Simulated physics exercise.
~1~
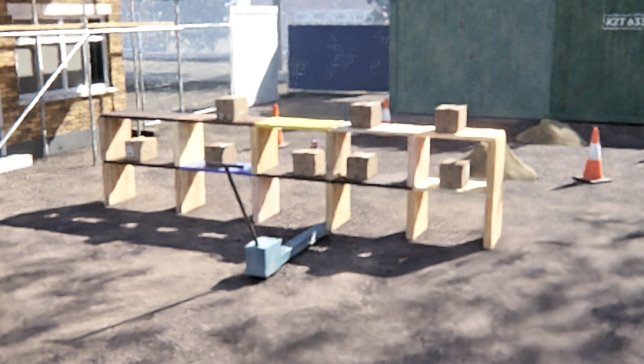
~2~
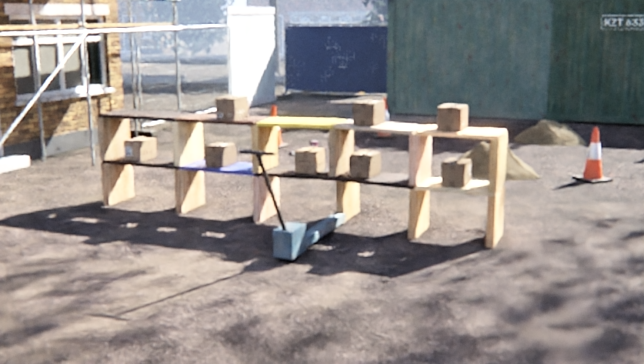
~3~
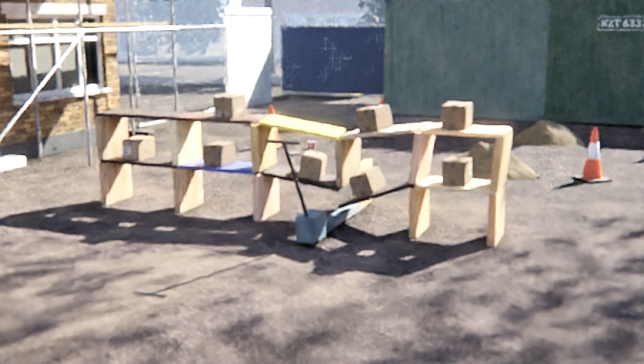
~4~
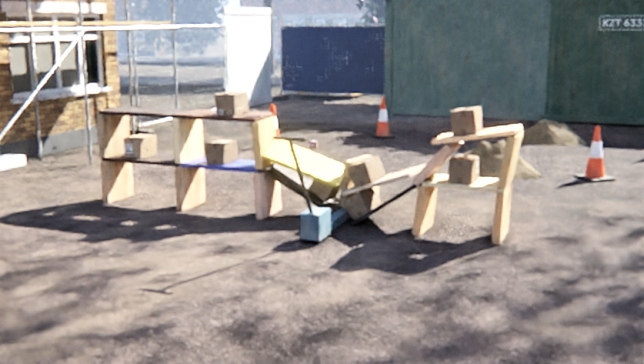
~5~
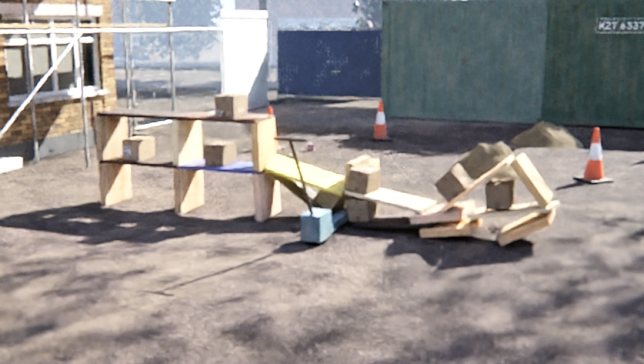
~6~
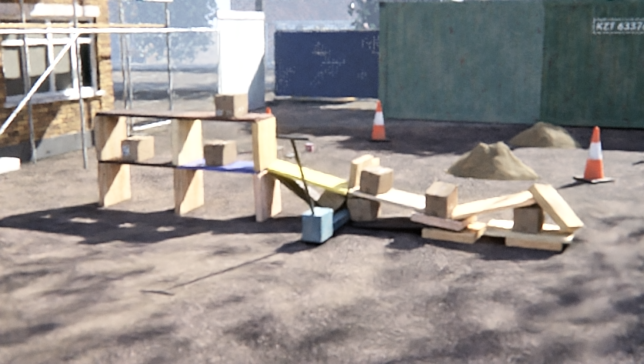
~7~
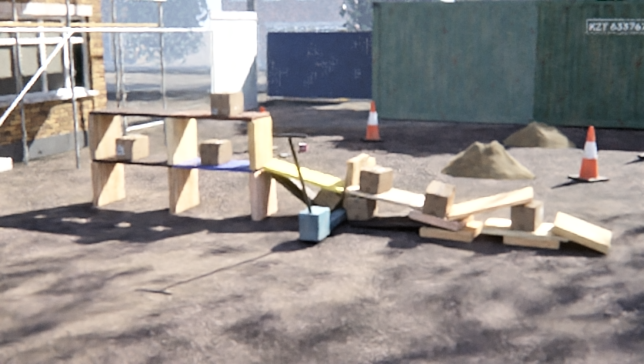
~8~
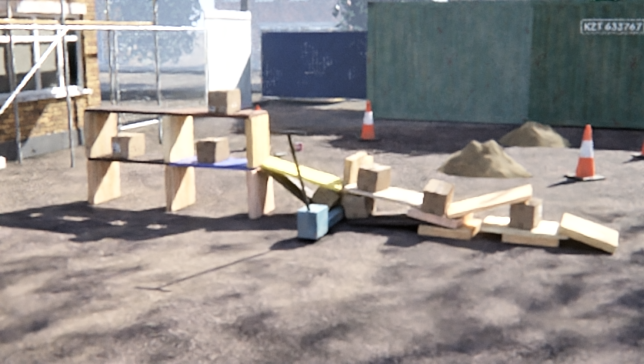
On a building site, a jack slides into makeshift shelves and the right side collapses.
